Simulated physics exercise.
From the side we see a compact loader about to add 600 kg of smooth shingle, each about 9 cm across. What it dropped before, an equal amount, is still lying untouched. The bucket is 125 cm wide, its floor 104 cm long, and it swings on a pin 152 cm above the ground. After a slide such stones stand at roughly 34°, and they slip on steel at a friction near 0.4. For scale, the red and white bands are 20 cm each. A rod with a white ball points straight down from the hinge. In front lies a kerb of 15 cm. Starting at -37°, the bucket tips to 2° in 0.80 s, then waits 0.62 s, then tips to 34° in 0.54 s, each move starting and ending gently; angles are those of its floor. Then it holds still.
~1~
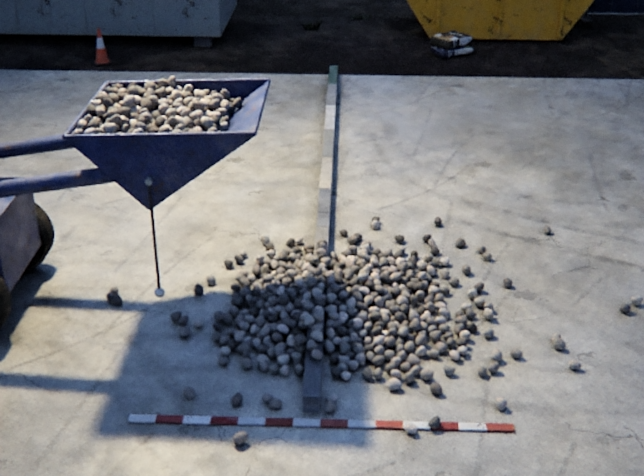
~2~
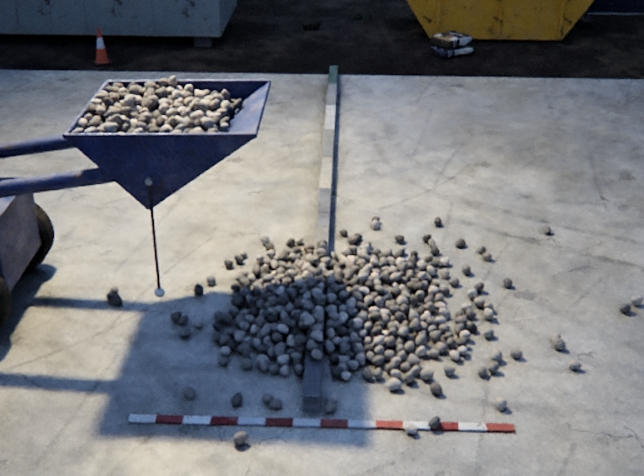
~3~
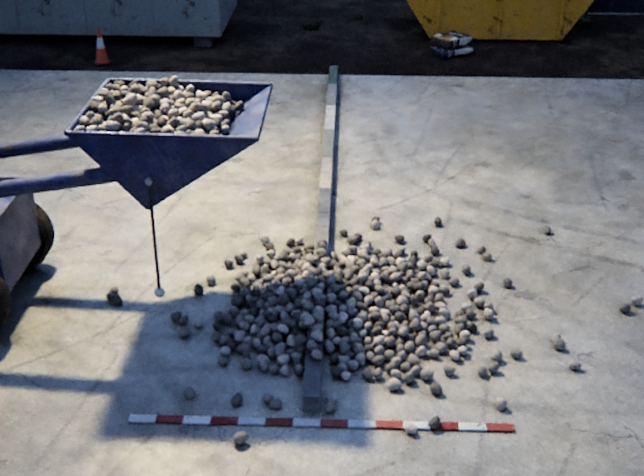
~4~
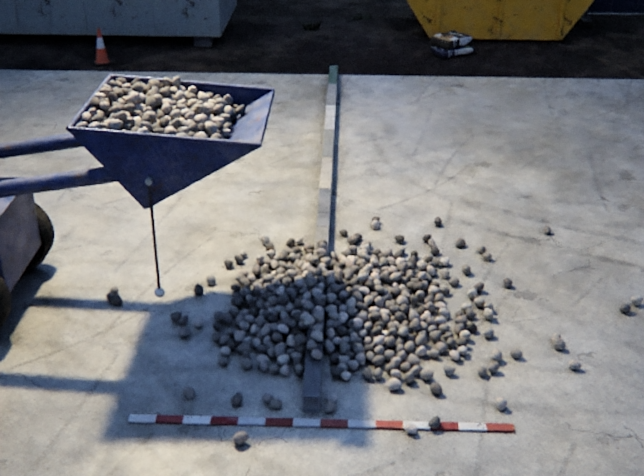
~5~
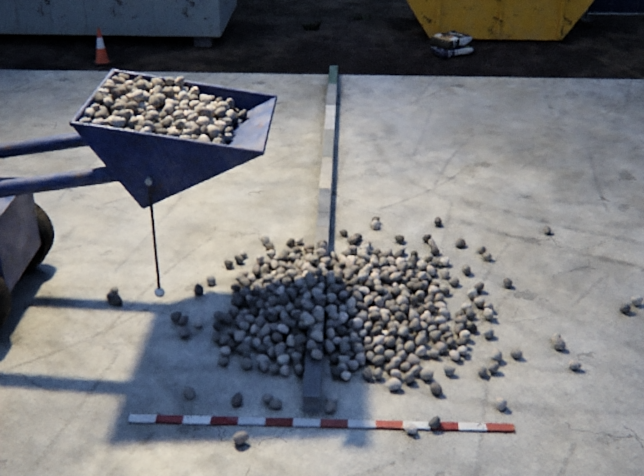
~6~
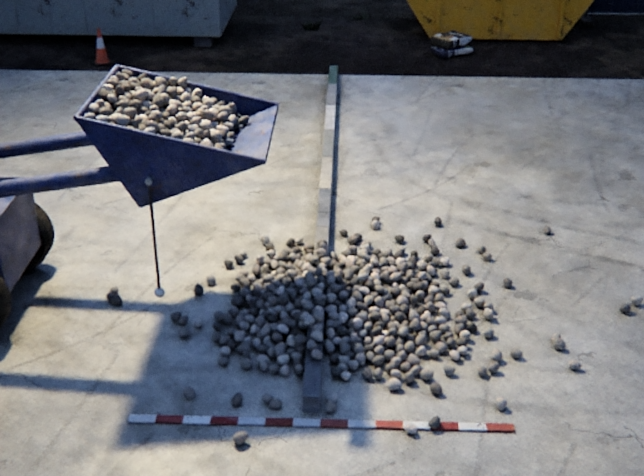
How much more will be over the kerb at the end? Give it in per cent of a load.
Some 43 per cent is added.
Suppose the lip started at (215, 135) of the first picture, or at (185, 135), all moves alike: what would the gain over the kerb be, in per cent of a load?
About 15 and 5 per cent.
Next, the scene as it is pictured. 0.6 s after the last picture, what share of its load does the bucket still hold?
About 100 per cent.
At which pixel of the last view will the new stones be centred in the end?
Their middle is at about (308, 291).
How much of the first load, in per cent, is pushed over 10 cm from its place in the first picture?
About 15 per cent.
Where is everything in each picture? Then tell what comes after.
The first frame shows lip at (256, 134), floor tilted -37°, highest stones at (139, 96). The earlier load is highest near (323, 280), 23 cm above ground level, 41 % on this side of the kerb, 59 % over the kerb.
The second frame shows lip at (256, 135), floor tilted -36°, highest stones at (133, 95).
The third frame shows lip at (258, 139), floor tilted -34°, highest stones at (126, 96).
The fourth frame shows lip at (261, 145), floor tilted -31°, highest stones at (117, 94).
The fifth frame shows lip at (263, 153), floor tilted -27°, highest stones at (120, 91).
In the sixth frame, the bucket is at -22°, its lip at (265, 162); the top of the load is at (121, 87).
Then, 0.3 s after the last picture the floor is at -4°; in per cent of one load, 100 in the bucket, 41 on this side of the kerb, 59 over the kerb; the foremost stones are at (565, 312).
Then, 0.6 s after the last picture the floor is at 2°; in per cent of one load, 100 in the bucket, 41 on this side of the kerb, 59 over the kerb; the foremost stones are at (565, 312).
Then, 2.1 s after the last picture the floor is at 34°; in per cent of one load, 24 in the bucket, 108 on this side of the kerb, 67 over the kerb; the foremost stones are at (565, 312).
Then, 4.9 s after the last picture the floor is at 34°; in per cent of one load, 0 in the bucket, 98 on this side of the kerb, 102 over the kerb; the foremost stones are at (564, 302). Net gain over the kerb, 43.
